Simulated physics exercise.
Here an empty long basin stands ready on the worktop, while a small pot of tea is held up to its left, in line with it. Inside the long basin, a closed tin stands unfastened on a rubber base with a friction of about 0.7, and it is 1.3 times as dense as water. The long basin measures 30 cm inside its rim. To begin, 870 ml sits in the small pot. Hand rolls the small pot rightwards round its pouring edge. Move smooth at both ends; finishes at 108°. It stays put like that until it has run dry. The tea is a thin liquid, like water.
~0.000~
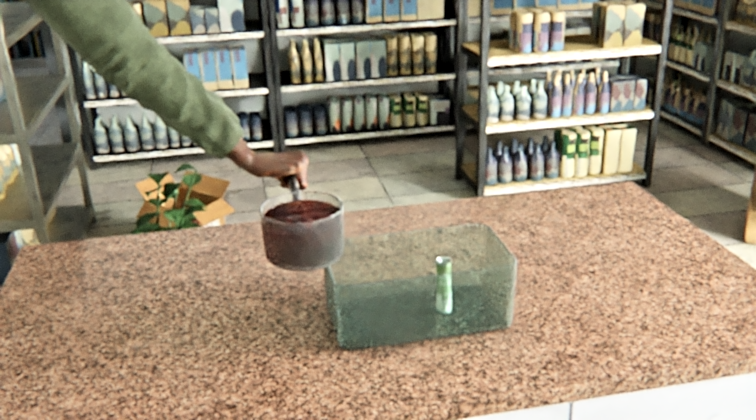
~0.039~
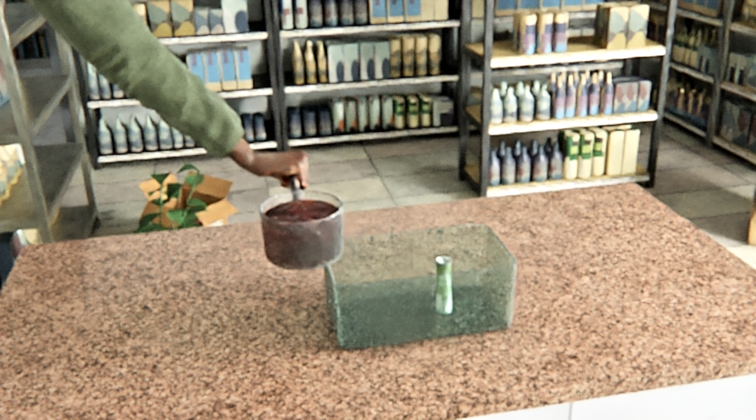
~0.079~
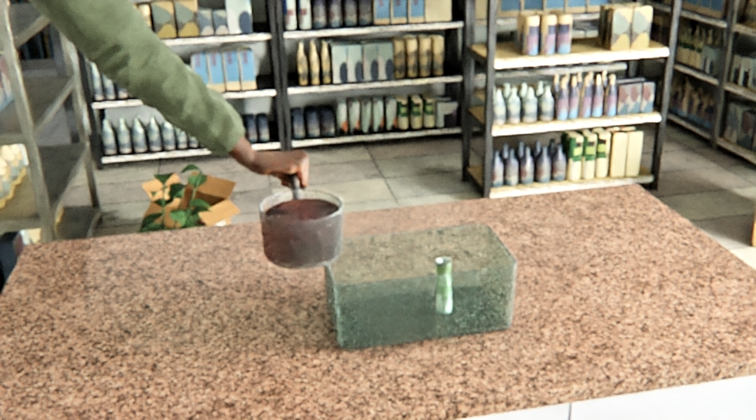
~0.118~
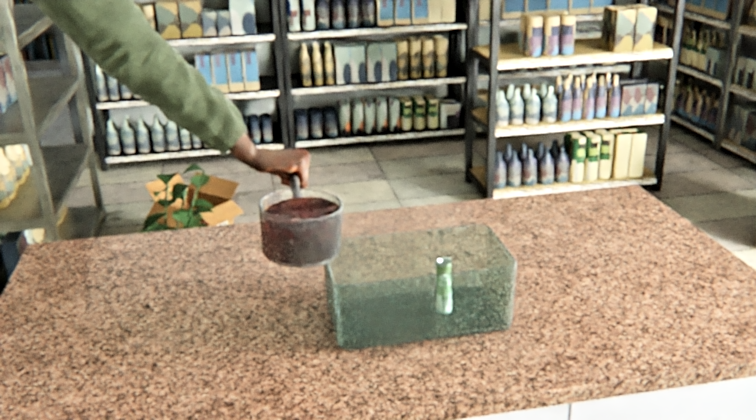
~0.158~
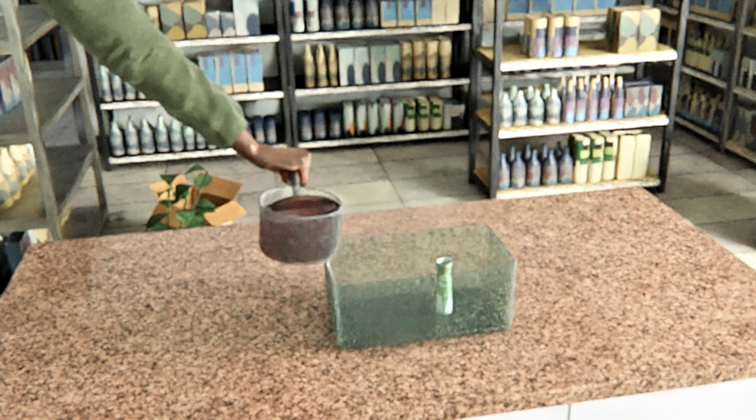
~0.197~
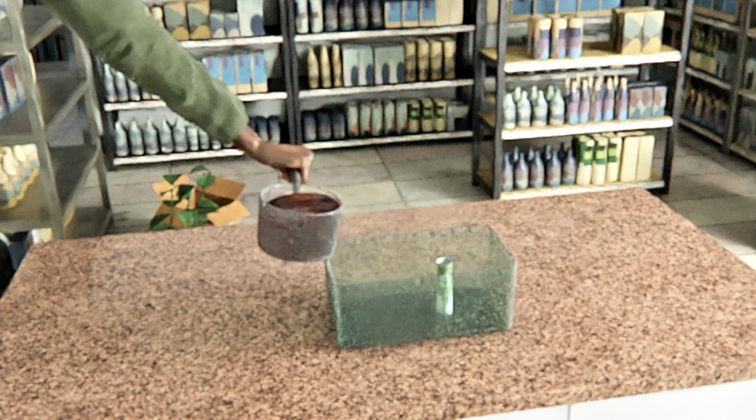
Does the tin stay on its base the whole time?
Yes, it stays upright.
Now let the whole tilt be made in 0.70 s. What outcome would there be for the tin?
The tin tips over.
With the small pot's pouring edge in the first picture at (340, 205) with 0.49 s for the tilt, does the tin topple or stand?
After that, the tin overturns.
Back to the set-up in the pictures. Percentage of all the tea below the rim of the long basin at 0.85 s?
Around 66 parts in a hundred.
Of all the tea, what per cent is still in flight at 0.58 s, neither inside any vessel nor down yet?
Some 28 per cent, I reckon.
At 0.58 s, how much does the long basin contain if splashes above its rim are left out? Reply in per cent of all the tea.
Around 5 percent.
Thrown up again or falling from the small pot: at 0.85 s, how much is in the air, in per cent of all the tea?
Estimate: About 22 in a hundred.
By 0.58 s the tilt is 71° and 68 per cent is still to pour; the tin stands where it began.
By 0.85 s the tilt is 105° and 12 per cent is still to pour; the tin stands where it began.
By 1.14 s the tilt is 108° and 0 per cent is still to pour; the tin stands 1 cm from where it began.
By 1.46 s the tilt is 108° and 0 per cent is still to pour; the tin stands 1 cm from where it began.
At rest the tin stands 1 cm from where it began.
